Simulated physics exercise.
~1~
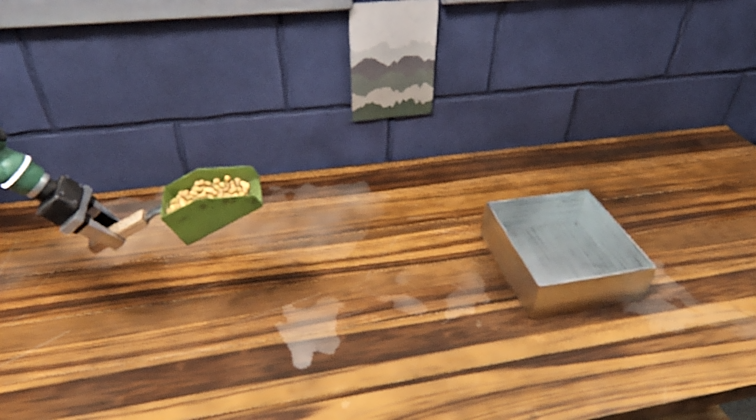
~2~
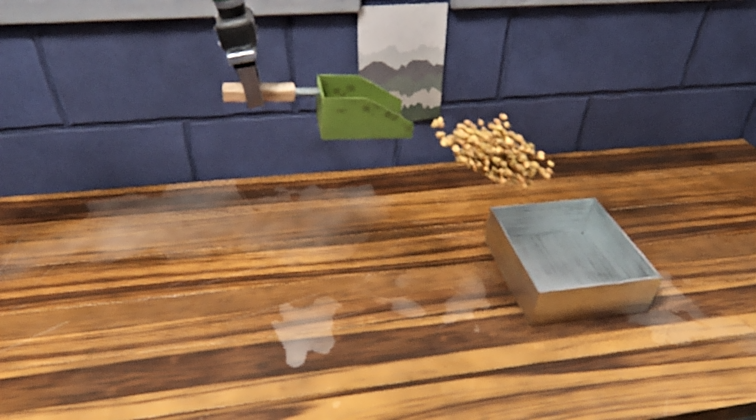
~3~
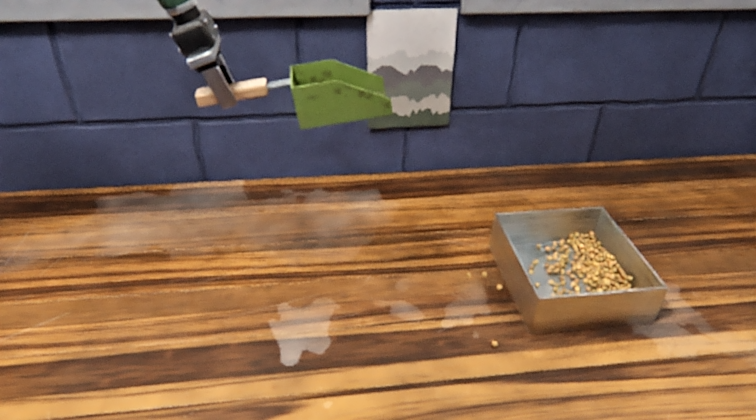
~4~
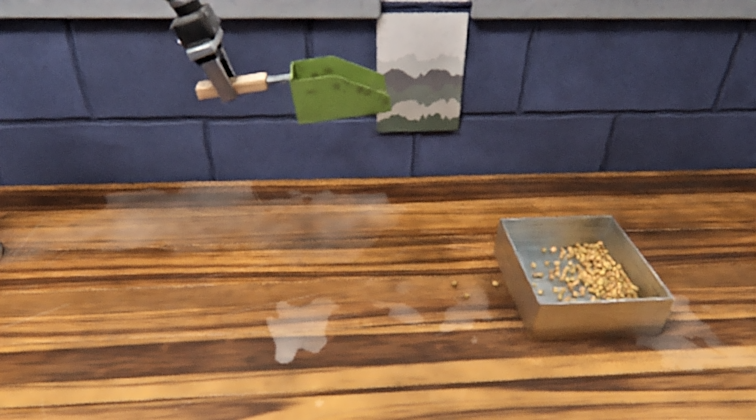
On a wooden counter, a robot arm flings chickpeas from a green scoop, most landing in a metal bin.
